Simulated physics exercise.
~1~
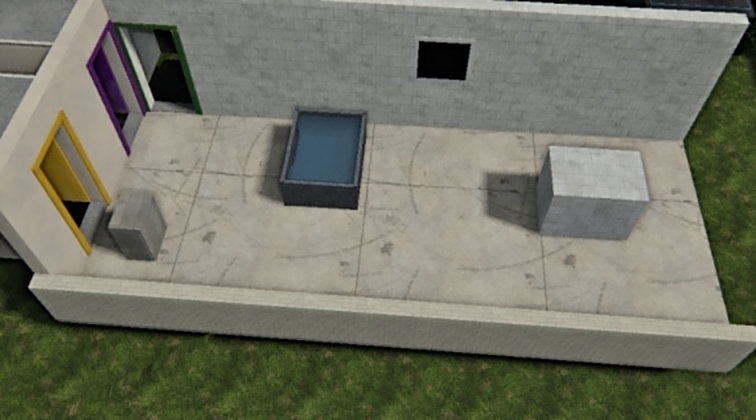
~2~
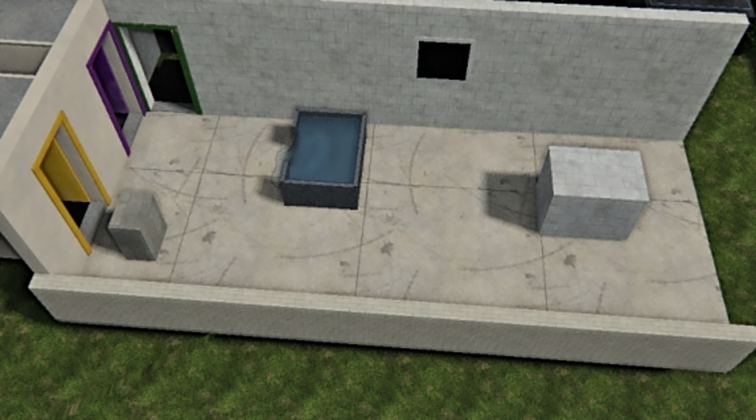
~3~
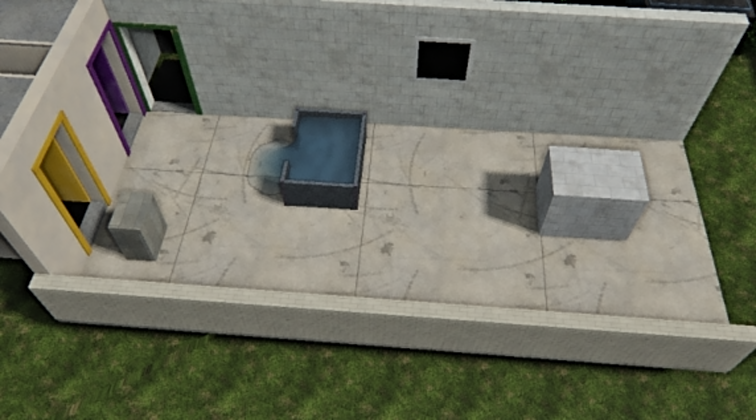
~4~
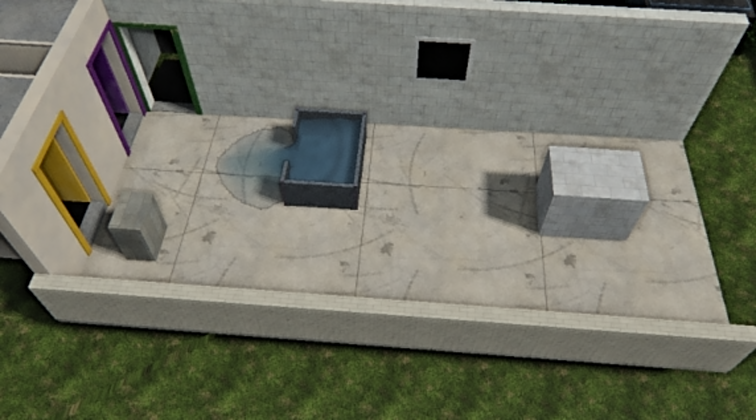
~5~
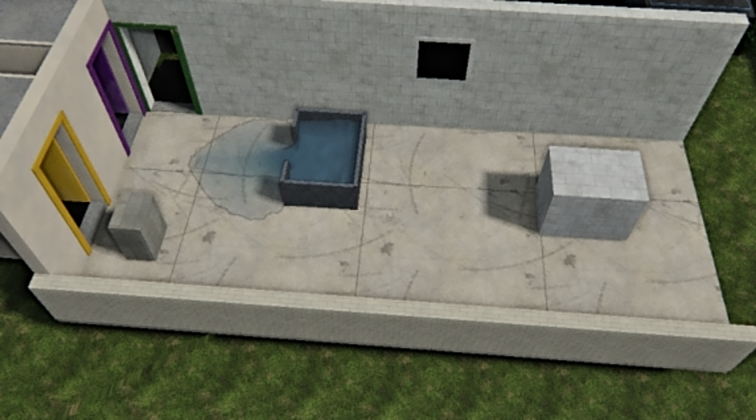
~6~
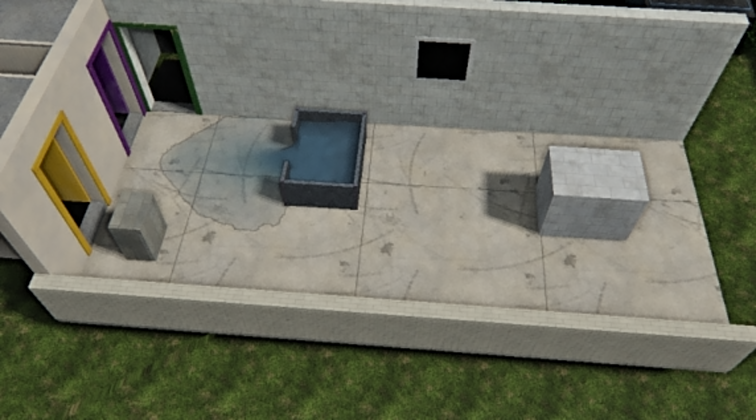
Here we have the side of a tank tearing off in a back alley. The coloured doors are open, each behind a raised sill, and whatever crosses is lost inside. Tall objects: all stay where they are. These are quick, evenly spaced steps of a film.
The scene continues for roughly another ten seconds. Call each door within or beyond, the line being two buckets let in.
Yellow door - within; green door - beyond; purple door - beyond.
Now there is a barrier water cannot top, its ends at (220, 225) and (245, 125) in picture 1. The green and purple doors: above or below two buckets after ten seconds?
The green door falls short; the purple door falls short.
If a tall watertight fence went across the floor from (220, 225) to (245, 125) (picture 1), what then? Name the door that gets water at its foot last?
My choice is the one in yellow.
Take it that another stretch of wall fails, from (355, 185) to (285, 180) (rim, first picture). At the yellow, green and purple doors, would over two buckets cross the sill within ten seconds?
Well, the yellow door comes up short, the green door overshoots, and the purple door comes up short.
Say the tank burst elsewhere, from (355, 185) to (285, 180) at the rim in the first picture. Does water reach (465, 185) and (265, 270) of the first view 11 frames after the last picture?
The first spot is spared, the second swamped.
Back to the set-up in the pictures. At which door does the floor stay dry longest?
Answer: The yellow door.
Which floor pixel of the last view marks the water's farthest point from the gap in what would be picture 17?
Somewhere close to (72, 299).
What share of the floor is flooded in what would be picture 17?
Near 25 in a hundred.
A moment on, water covers 20 % of the floor; the yellow door not reached, the green door wet at the sill, nothing in, the purple door under two buckets in.
Next, water covers 25 % of the floor; the yellow door under two buckets in, the green door under two buckets in, the purple door over two buckets in.
Then, water covers 25 % of the floor; the yellow door under two buckets in, the green door over two buckets in, the purple door over two buckets in.
Later, water covers 35 % of the floor; the yellow door under two buckets in, the green door far over two buckets in, the purple door far over two buckets in.
In the end, water covers 55 % of the floor; the yellow door under two buckets in, the green door far over two buckets in, the purple door far over two buckets in.
